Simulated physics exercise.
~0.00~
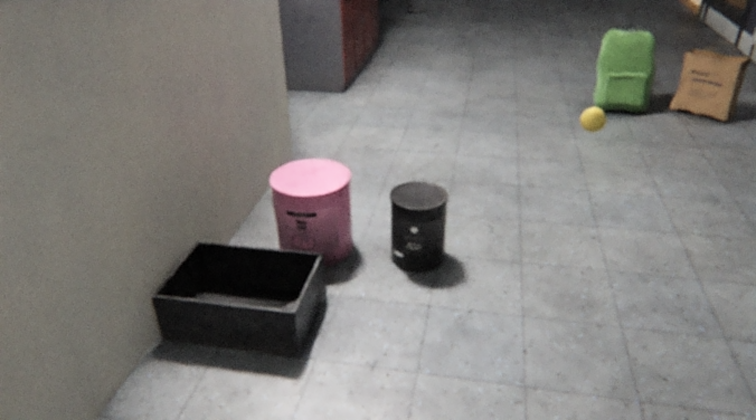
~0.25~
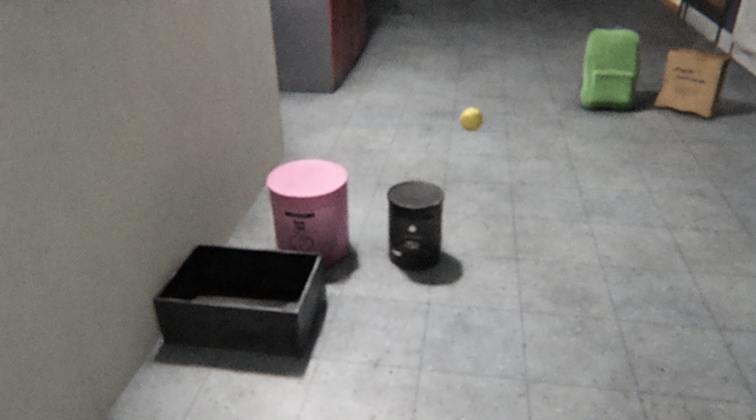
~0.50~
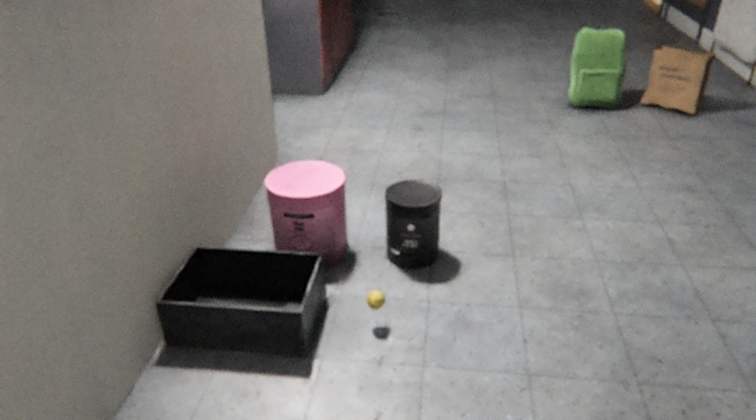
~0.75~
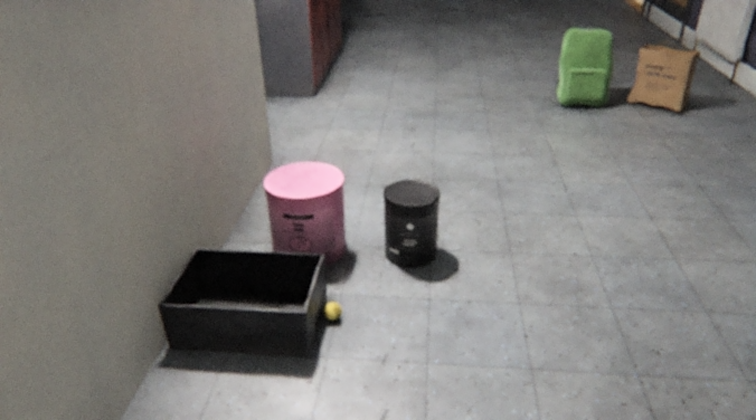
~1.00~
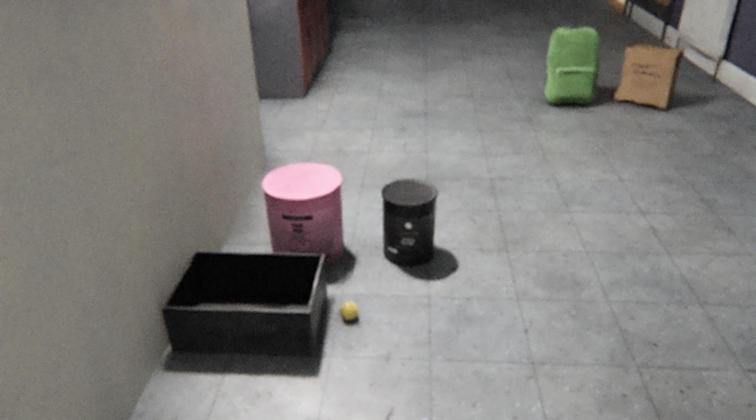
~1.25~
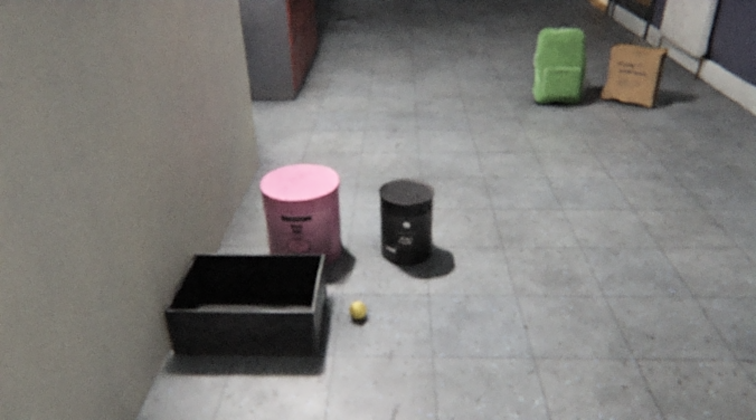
To begin with, a small yellow lemon is in the air over a gray tiled floor, with an open black box, a pink pail and a black pail below, and a green backpack and a brown bag farther back. The lemon flies left across the room, then drops down and to the left, passing in front of the black pail. It comes in low toward the right side of the box and ends up close against its outer wall. From there it moves slightly back to the right. Finally, it sits on the floor just outside the box, which remains empty, while both pails stay in place.
